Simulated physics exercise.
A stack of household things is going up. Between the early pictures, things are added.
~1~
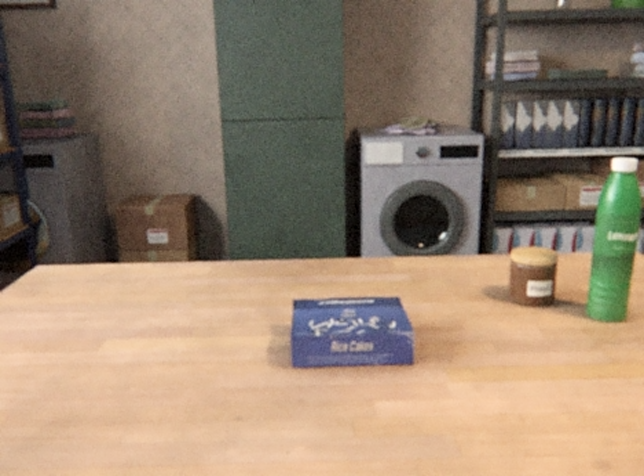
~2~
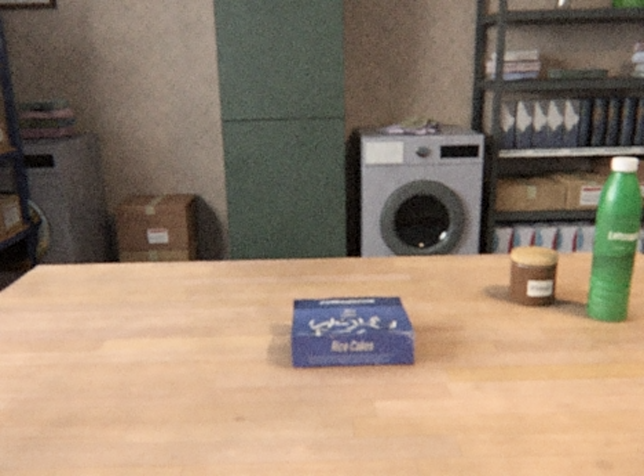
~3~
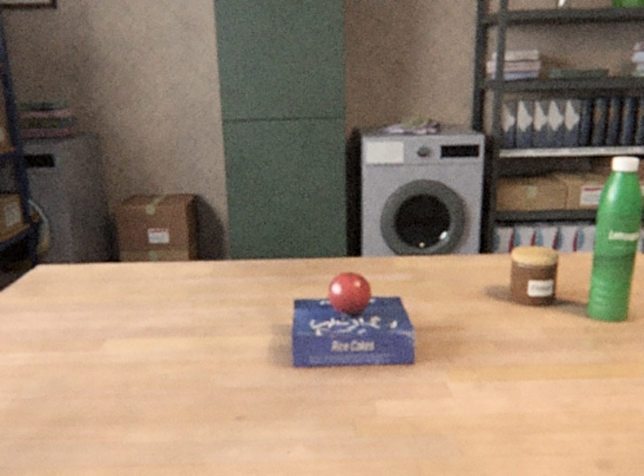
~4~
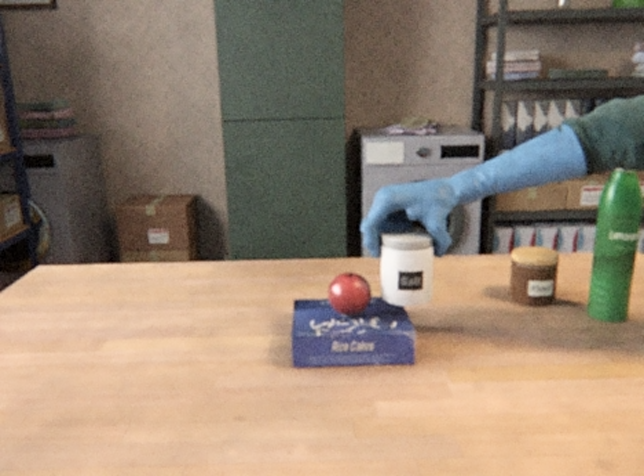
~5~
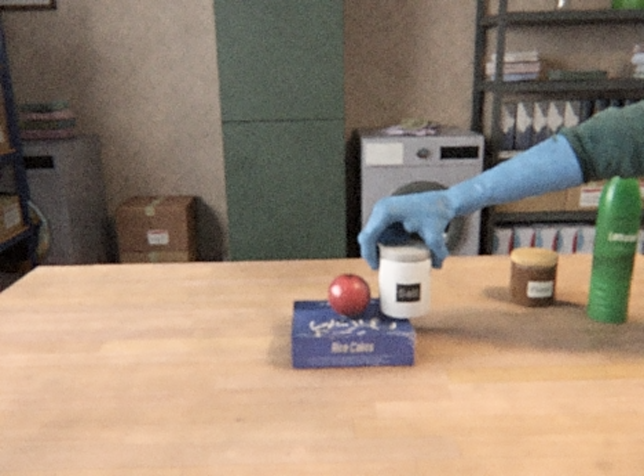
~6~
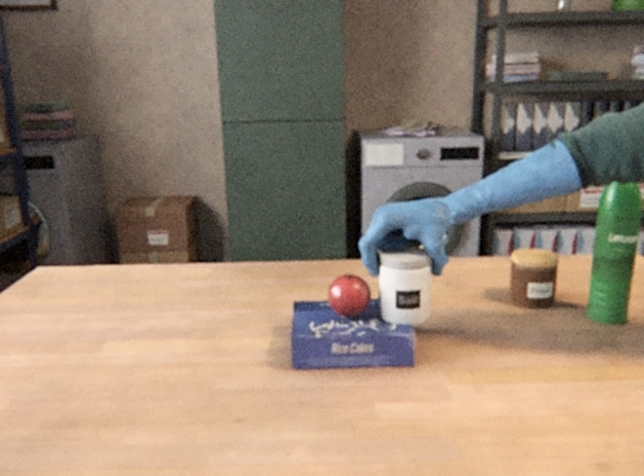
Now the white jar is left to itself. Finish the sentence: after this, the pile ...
After this, the pile stays put.
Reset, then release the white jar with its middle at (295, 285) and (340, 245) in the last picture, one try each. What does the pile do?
Result of try one: The pile remains stable; result of try two: The pile tips over.
Then, 0.50 s later than the last frame, all is still.
Then, 1.30 s later than the last frame, white jar resting near (405, 284).
When it is over, all 5 as before. End places, in pixels of the last picture, white jar near (405, 284). The pile stays up.
